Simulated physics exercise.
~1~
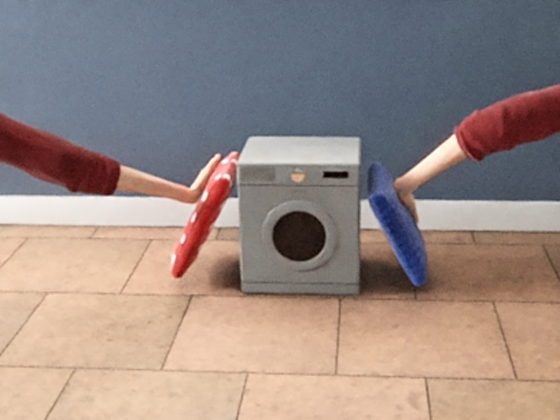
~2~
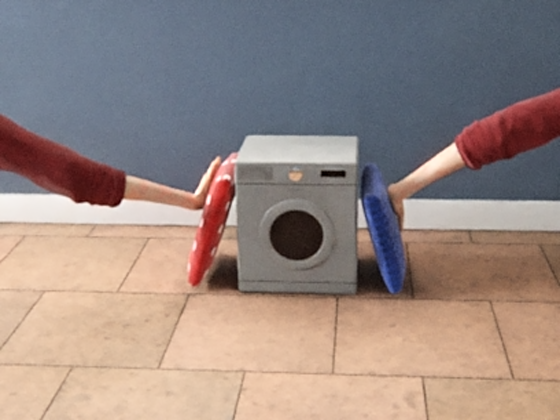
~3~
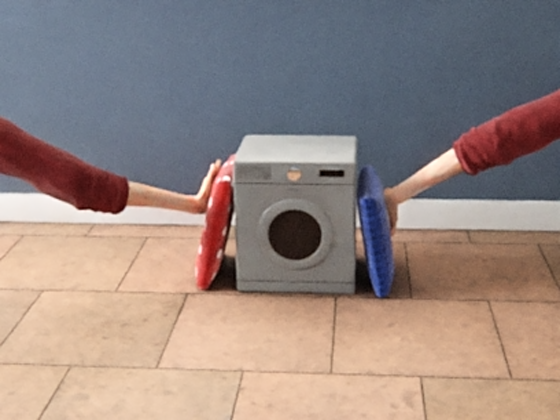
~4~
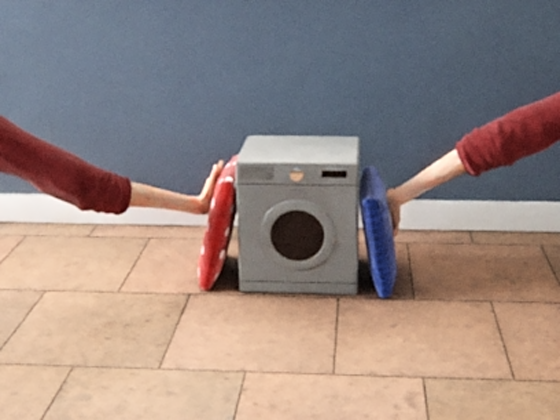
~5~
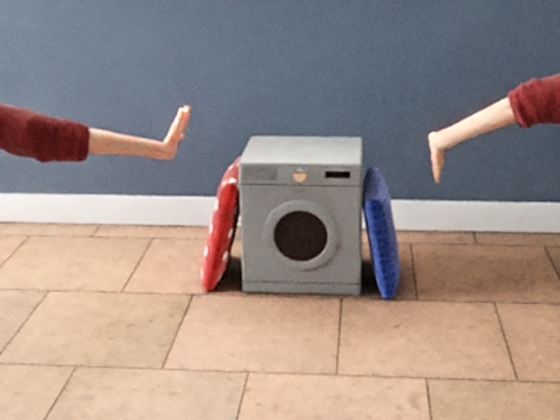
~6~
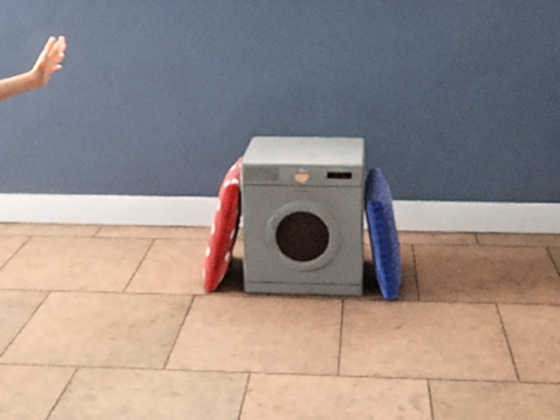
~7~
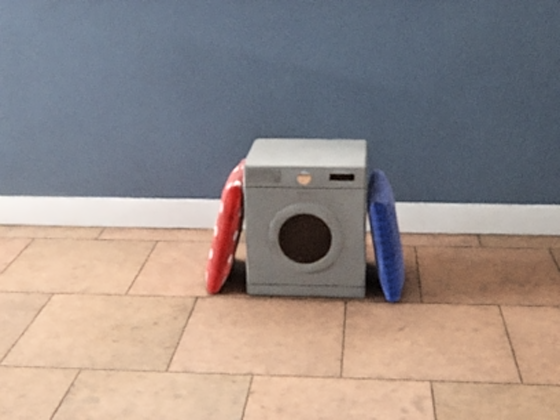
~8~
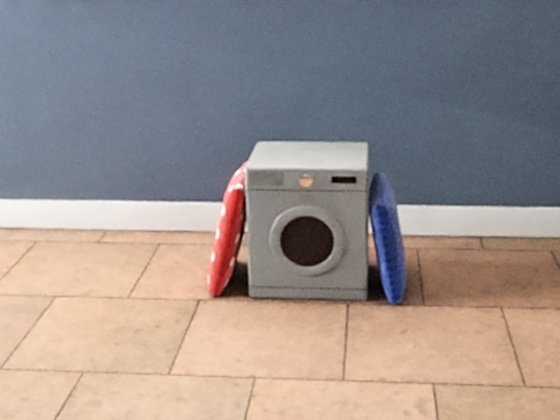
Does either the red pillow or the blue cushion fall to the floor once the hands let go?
No, the red pillow stays propped against the left side of the grey machine, and the blue cushion keeps leaning on the right side.
